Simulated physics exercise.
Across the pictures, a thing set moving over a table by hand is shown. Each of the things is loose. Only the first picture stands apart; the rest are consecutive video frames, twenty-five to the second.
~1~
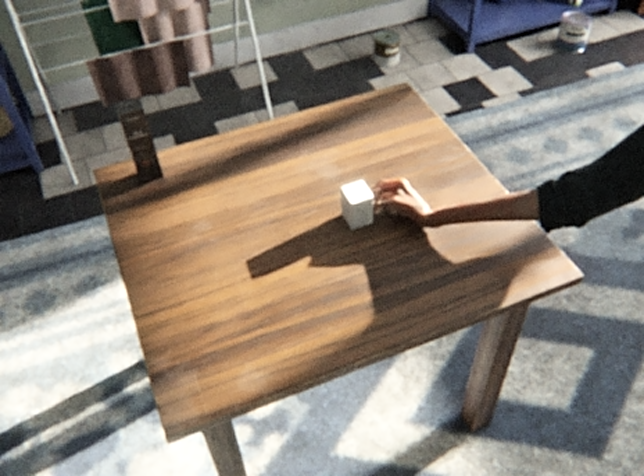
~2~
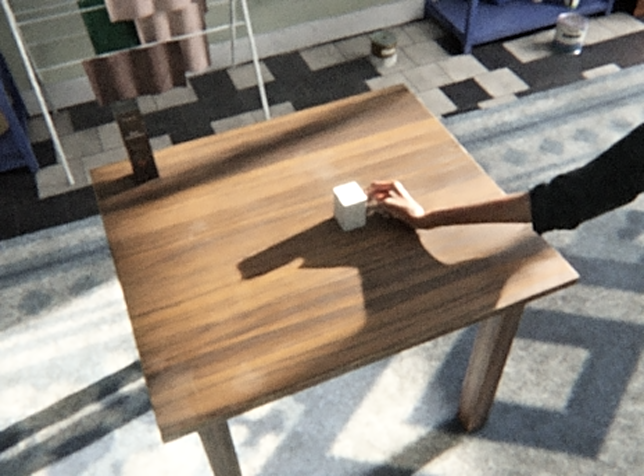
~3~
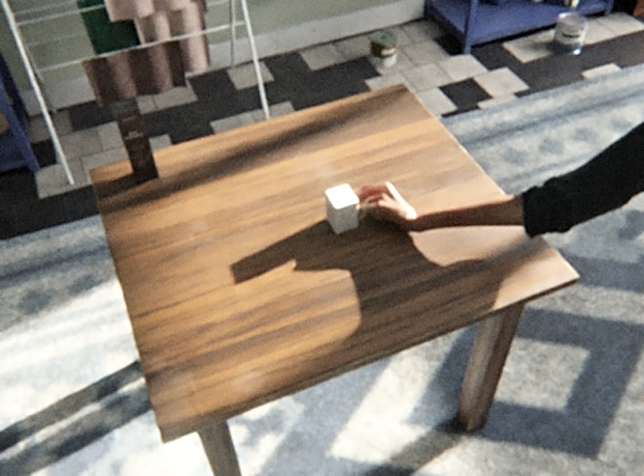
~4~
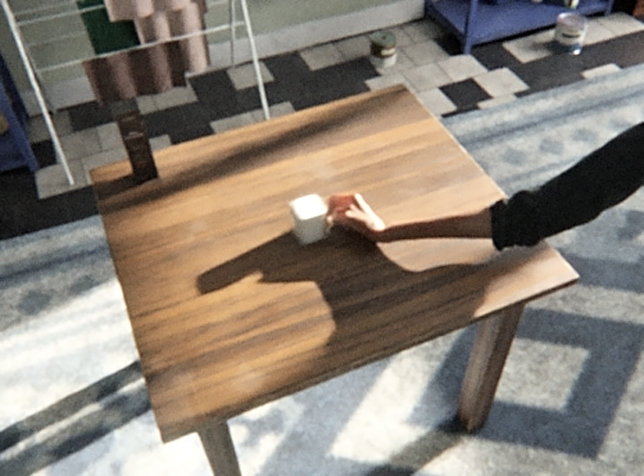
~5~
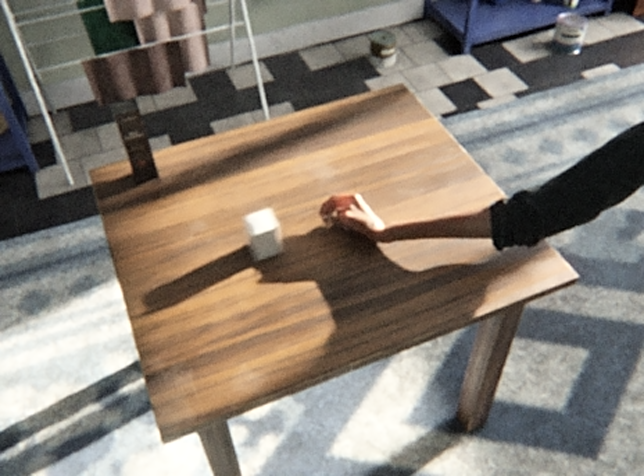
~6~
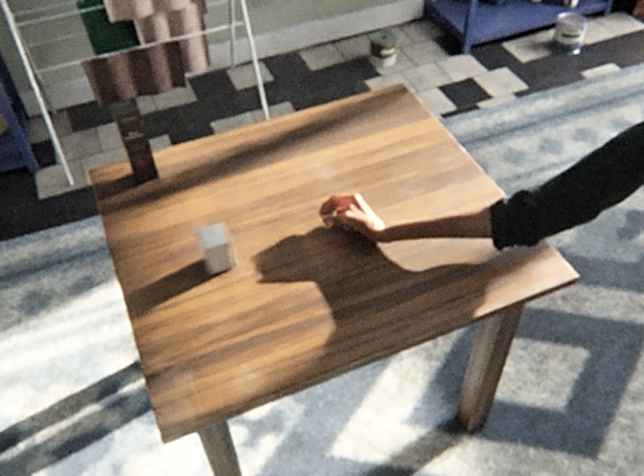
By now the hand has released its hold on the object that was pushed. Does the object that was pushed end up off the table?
Bet it clears the edge, honestly.
Then, 0.20 s later than the last frame, white block now off the table.
Then, 0.40 s later than the last frame, things are still on the move.
Then, 0.60 s later than the last frame, as before.
When it is over, off the table, white block.
